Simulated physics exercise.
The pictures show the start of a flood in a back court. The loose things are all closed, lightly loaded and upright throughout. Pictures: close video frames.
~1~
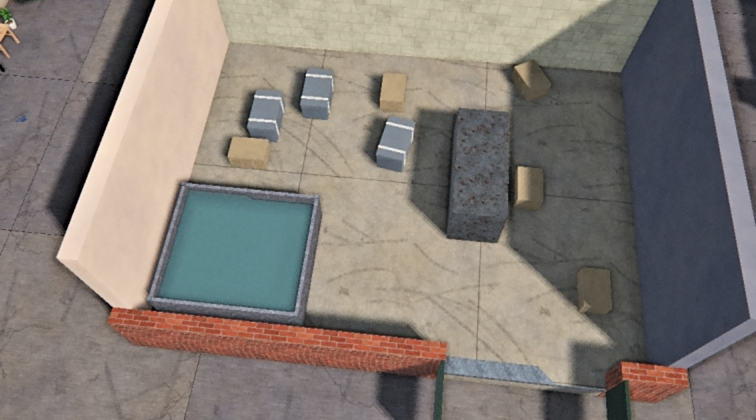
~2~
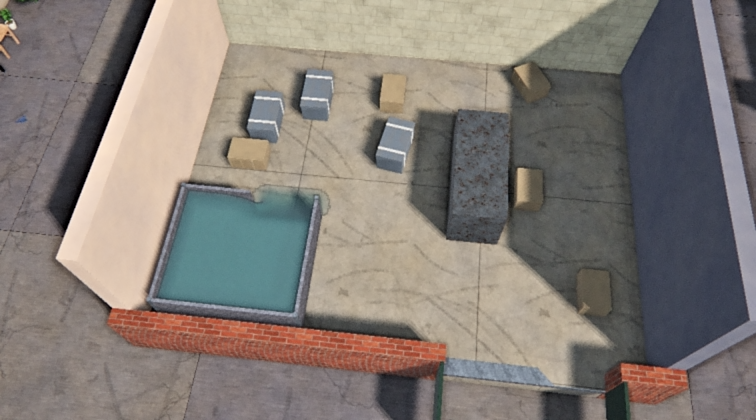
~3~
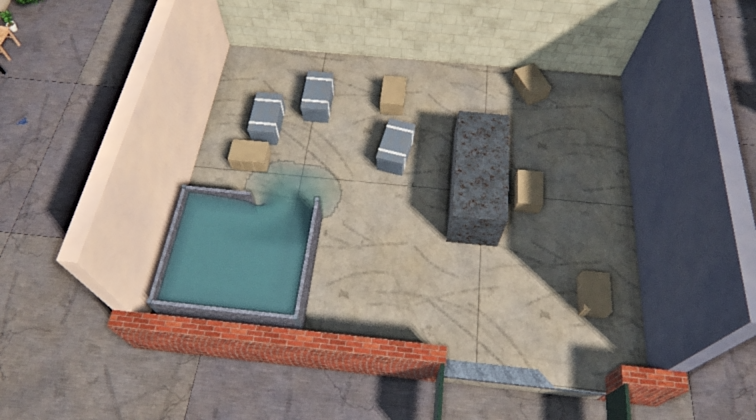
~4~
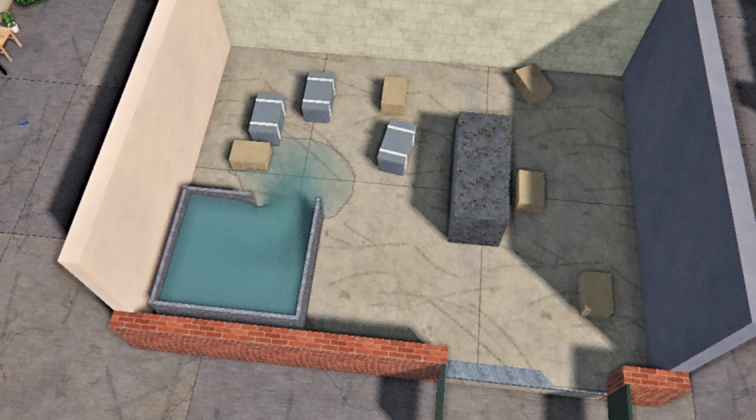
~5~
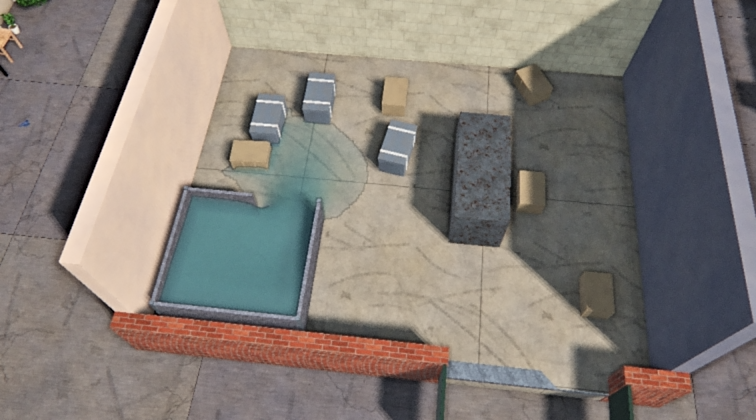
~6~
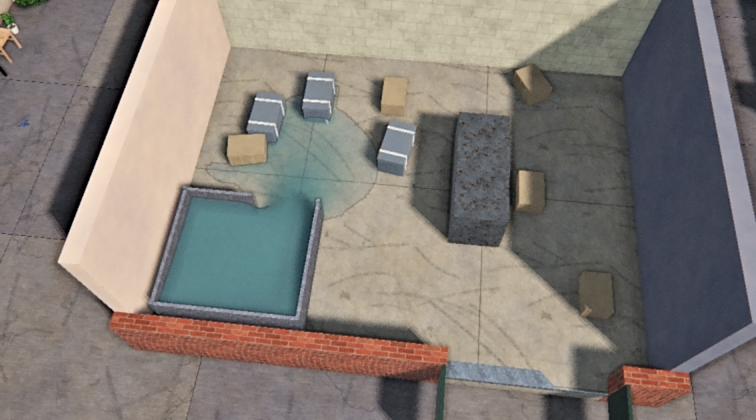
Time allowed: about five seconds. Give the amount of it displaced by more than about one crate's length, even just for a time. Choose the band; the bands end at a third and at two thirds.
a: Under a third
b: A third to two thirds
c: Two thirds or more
Two thirds or more (c).
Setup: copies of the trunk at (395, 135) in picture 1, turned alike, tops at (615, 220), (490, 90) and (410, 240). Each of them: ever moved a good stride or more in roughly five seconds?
Results - 1: Doesn't go far; 2: Ends up far away; 3: Doesn't go far.
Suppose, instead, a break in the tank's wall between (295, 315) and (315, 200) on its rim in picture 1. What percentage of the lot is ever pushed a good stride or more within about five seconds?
I make it 40 per cent.
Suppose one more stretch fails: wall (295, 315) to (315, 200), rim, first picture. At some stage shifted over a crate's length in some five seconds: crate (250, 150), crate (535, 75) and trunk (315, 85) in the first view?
Each in turn, never travels that far, never travels that far, never travels that far.
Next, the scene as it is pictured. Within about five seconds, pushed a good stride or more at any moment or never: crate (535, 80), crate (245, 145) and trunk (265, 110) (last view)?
Tally in given order: The full distance / the full distance / the full distance.
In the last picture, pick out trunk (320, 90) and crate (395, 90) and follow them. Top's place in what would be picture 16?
(326, 52) and (436, 61), about.
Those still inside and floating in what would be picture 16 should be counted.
The answer is 5.
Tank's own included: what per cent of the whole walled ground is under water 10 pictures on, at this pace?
That works out to about 45 in a hundred.
A moment on, 0 of 8 are well off their spots; 0 afloat.
Next, 5 of 8 are well off their spots; 5 afloat.
Later, 6 of 8 are well off their spots; 5 afloat.
In the end, 6 of 8 are well off their spots, and 6 have been at some point; 5 afloat.
